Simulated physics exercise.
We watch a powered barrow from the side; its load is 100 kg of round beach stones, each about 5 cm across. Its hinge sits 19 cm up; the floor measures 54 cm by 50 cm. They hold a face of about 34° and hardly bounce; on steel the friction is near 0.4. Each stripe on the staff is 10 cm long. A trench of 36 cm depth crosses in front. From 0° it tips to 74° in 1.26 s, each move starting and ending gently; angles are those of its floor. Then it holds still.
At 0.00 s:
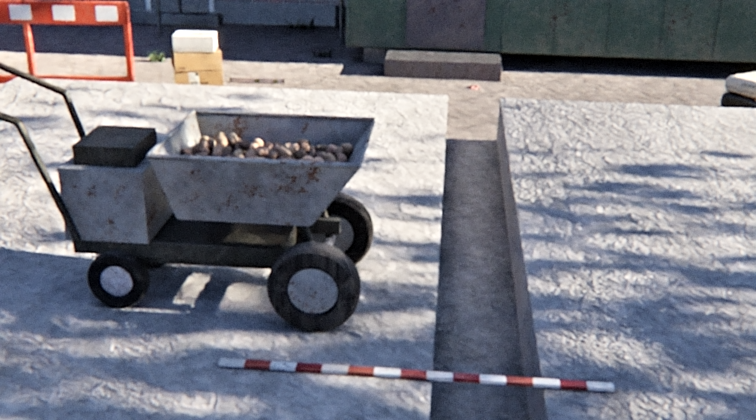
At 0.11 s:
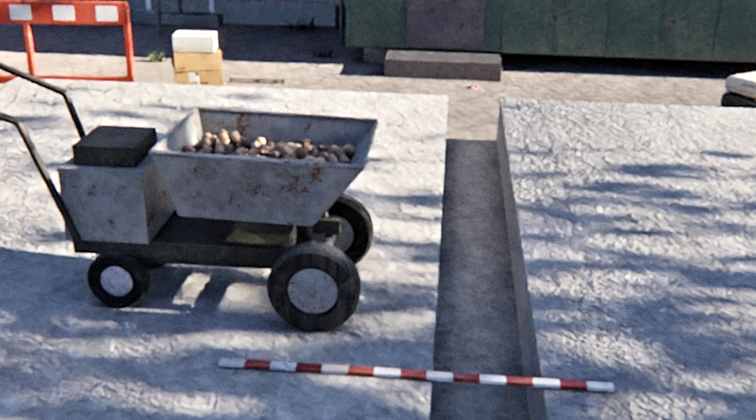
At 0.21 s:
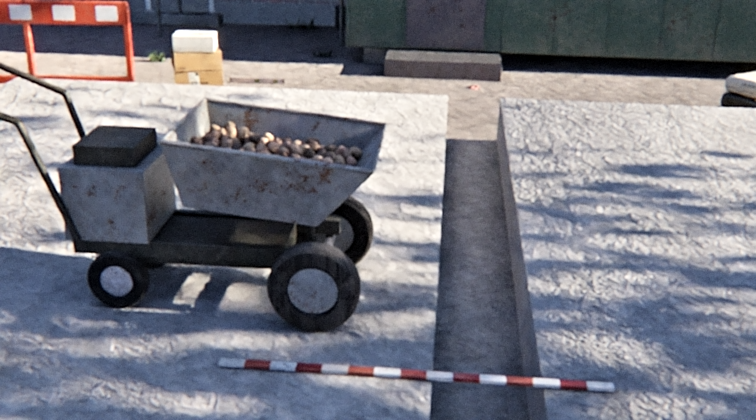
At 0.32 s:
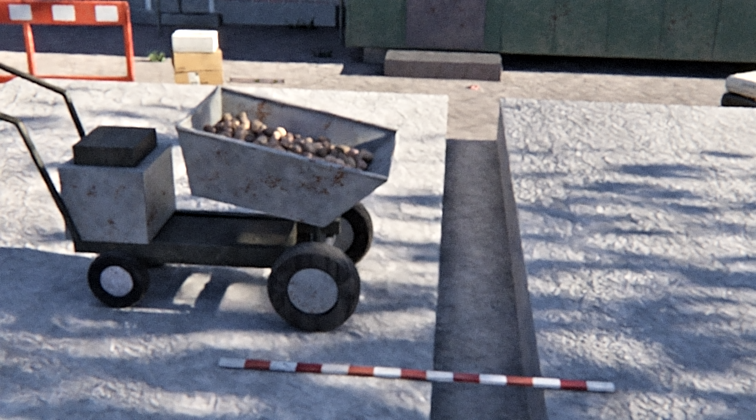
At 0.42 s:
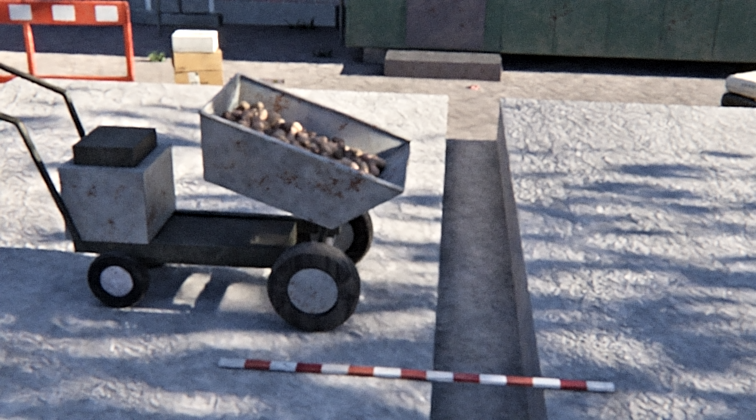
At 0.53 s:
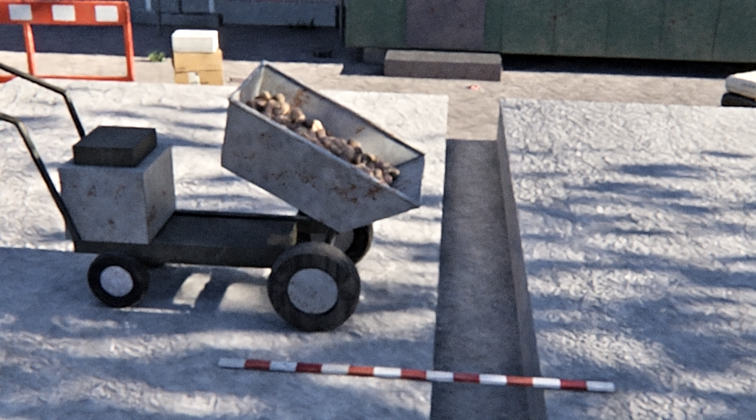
The clip opens on a side view of a grey powered barrow, its level tray loaded with round stones, standing left of a trench with a red-and-white staff in front. The tray starts tilting slowly, then its back end rises steadily as the lip swings right and the stones stay heaped inside.
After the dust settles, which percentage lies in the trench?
Roughly 95 per cent ends in the trench.
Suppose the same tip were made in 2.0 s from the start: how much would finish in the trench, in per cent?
It would be near 100 per cent.
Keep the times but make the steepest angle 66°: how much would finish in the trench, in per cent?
In that case some 95 per cent.
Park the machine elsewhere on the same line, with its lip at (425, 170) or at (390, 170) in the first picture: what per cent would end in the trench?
First some 30, then 65 per cent.
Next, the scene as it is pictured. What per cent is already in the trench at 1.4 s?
About 55 per cent by then.
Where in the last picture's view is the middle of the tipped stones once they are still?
Around (492, 364).
After 0.9 s the floor is at 62°; 100 % in the tray; the foremost stones are at (454, 241).
After 1.4 s the floor is at 74°; 43 % in the tray, 54 % in the trench, 3 % past the trench; the foremost stones are at (566, 304).
After 1.7 s the floor is at 74°; 12 % in the tray, 84 % in the trench, 5 % past the trench; the foremost stones are at (639, 302).
After 3.7 s the floor is at 74°; 0 % in the tray, 95 % in the trench, 5 % past the trench; the foremost stones are at (674, 302).
